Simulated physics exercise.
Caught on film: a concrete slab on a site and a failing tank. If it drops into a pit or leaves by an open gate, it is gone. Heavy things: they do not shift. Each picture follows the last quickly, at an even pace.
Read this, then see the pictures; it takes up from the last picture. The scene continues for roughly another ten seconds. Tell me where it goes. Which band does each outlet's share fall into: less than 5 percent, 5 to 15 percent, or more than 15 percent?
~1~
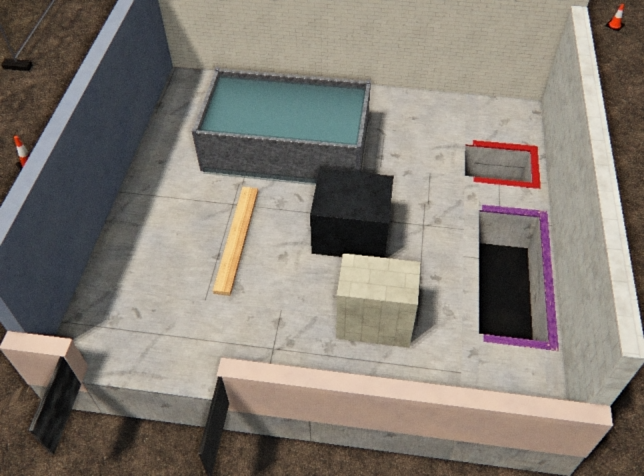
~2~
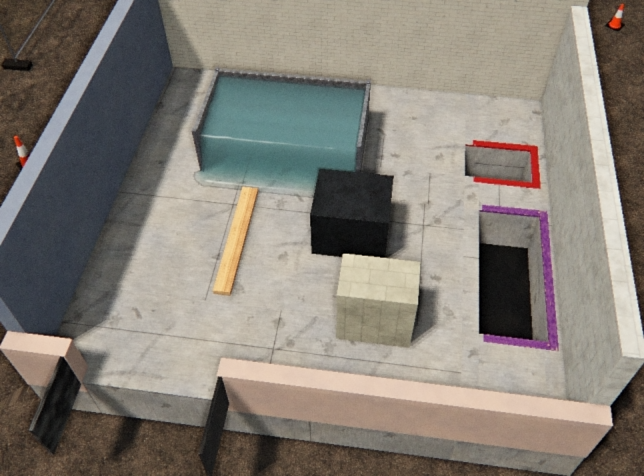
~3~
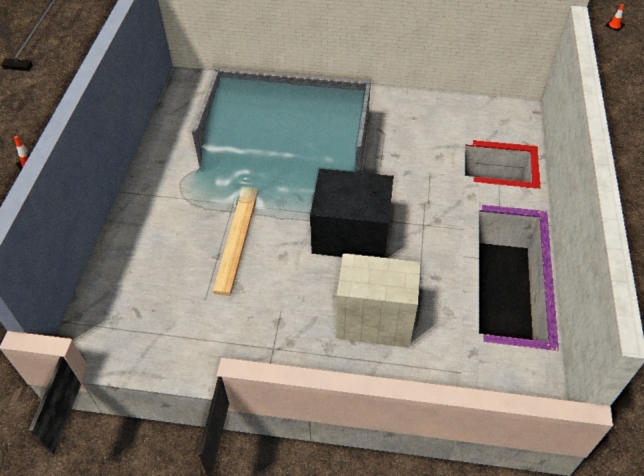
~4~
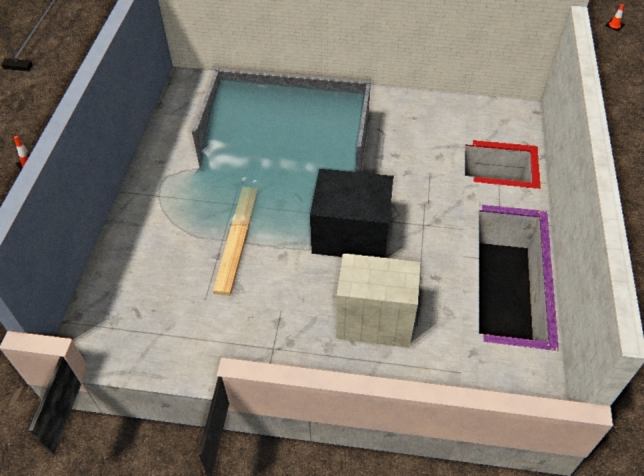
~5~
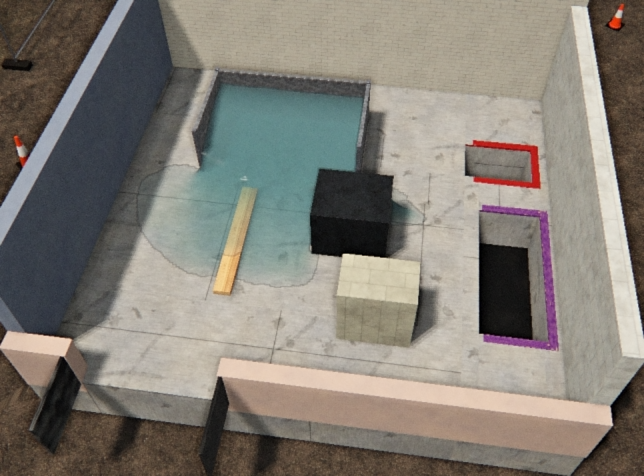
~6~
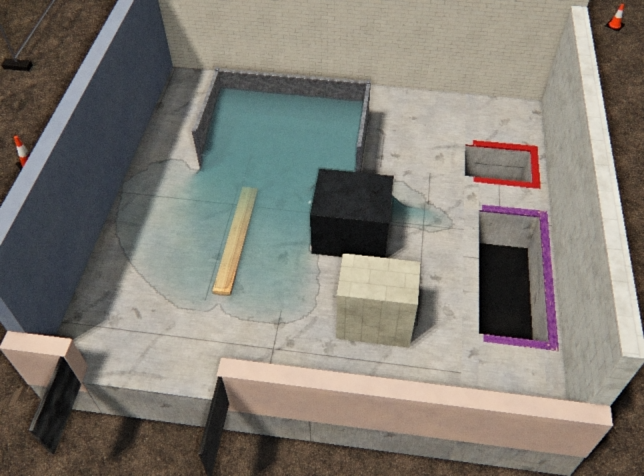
In order: The gate will get a big slice beyond fifteen per cent, the purple pit will get a big slice beyond fifteen per cent, the red pit will get an average slice of five to fifteen per cent.
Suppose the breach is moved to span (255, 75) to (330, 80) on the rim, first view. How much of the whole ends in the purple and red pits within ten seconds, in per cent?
The purple pit takes 6 per cent and the red pit 30 per cent.
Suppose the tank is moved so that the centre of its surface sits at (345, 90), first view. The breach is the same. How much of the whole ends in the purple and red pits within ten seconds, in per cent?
The purple pit ends up with 40 per cent and the red pit with 4 per cent.
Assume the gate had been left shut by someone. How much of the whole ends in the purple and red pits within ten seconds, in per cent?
I'd put purple at 30 per cent and red at 8 per cent.
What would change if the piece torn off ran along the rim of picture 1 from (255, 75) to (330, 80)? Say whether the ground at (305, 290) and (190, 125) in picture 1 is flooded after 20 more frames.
Respectively: Spared and swamped.
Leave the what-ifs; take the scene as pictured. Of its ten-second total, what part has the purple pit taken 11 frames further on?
Near 10 per cent, give or take.
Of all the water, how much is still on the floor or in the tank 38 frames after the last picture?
48 %.
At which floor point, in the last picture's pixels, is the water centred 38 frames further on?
Around pixel (292, 258).
A moment on, water covers 50 % of the floor; the gate 3 %, the purple pit 1 %, the red pit 0 %.
Next, water covers 55 % of the floor; the gate 13 %, the purple pit 2 %, the red pit 2 %.
Then, water covers 60 % of the floor; the gate 24 %, the purple pit 5 %, the red pit 4 %.
Later, water covers 60 % of the floor; the gate 33 %, the purple pit 13 %, the red pit 5 %.
In the end, water covers 65 % of the floor; the gate 38 %, the purple pit 23 %, the red pit 7 %.
